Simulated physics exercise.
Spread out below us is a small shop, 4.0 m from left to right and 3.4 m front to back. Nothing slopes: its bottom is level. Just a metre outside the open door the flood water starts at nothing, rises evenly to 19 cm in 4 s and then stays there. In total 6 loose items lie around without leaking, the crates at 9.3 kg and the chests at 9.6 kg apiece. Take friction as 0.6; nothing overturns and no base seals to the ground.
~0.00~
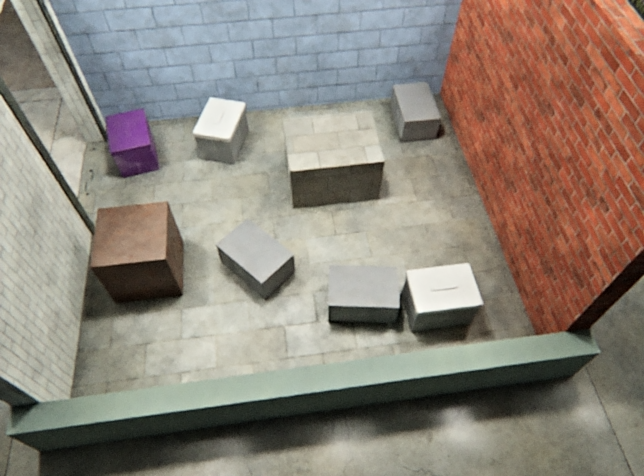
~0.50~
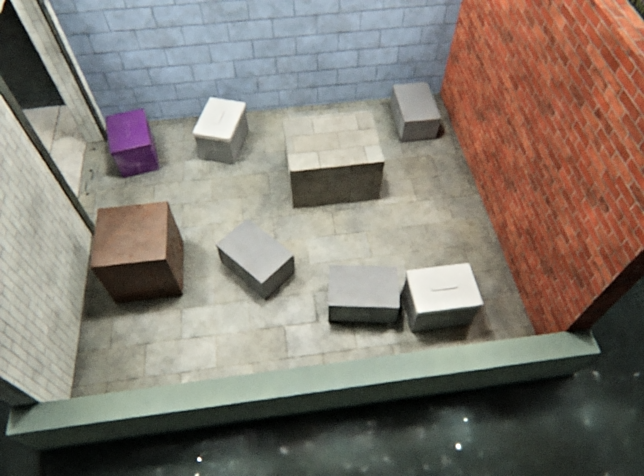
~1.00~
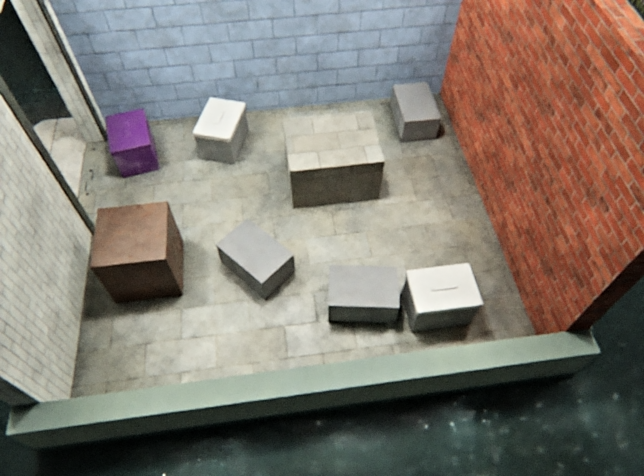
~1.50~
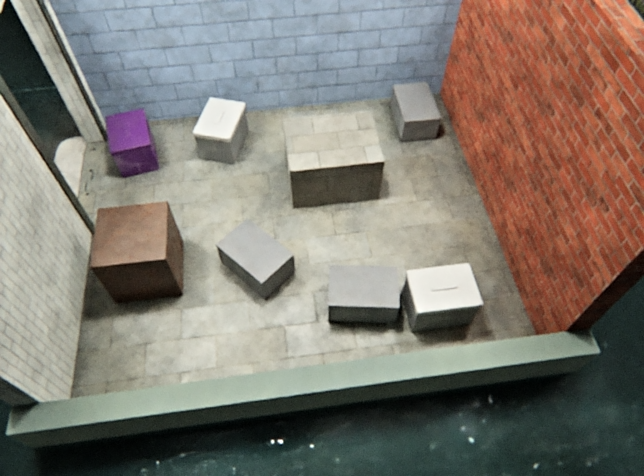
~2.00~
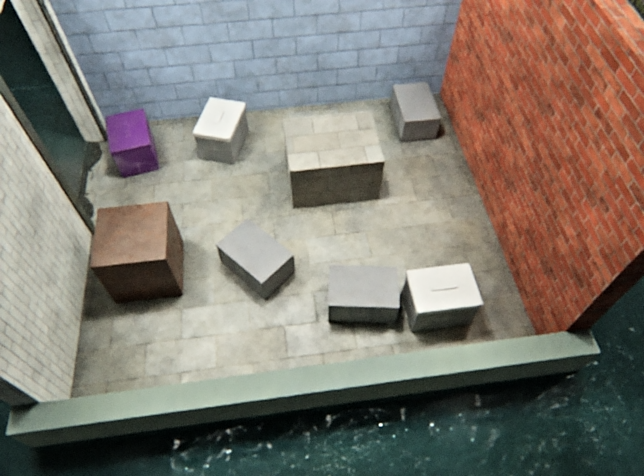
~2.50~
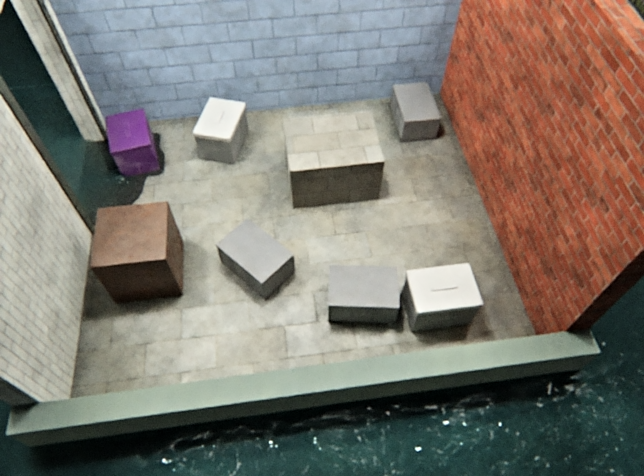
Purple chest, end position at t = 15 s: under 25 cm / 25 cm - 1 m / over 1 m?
Over 1 m.
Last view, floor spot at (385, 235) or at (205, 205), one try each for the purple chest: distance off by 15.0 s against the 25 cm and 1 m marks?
In turn: It goes a long way; it goes a long way.
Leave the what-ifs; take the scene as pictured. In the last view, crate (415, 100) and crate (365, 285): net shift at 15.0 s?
120 cm, 60 cm.
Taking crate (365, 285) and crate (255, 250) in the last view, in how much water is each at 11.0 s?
Roughly 10 and 5 cm.
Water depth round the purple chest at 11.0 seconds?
About 12 cm.
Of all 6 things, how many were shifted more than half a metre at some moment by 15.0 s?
The number is 6.
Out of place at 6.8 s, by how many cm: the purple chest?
Around 250 cm from the start by that time.
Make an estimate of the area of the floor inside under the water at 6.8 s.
Somewhere around 10.5 m2, roughly.
After 3.5 s the purple chest is near (162, 119), 0.4 m from its start, aground; 0 afloat.
After 6.8 s the purple chest is near (368, 99), 2.5 m from its start, afloat; 1 afloat.
After 11.0 s the purple chest is near (383, 102), 2.7 m from its start, afloat; 6 afloat.
After 15.0 s the purple chest is near (401, 120), 2.8 m from its start, afloat; 6 afloat.
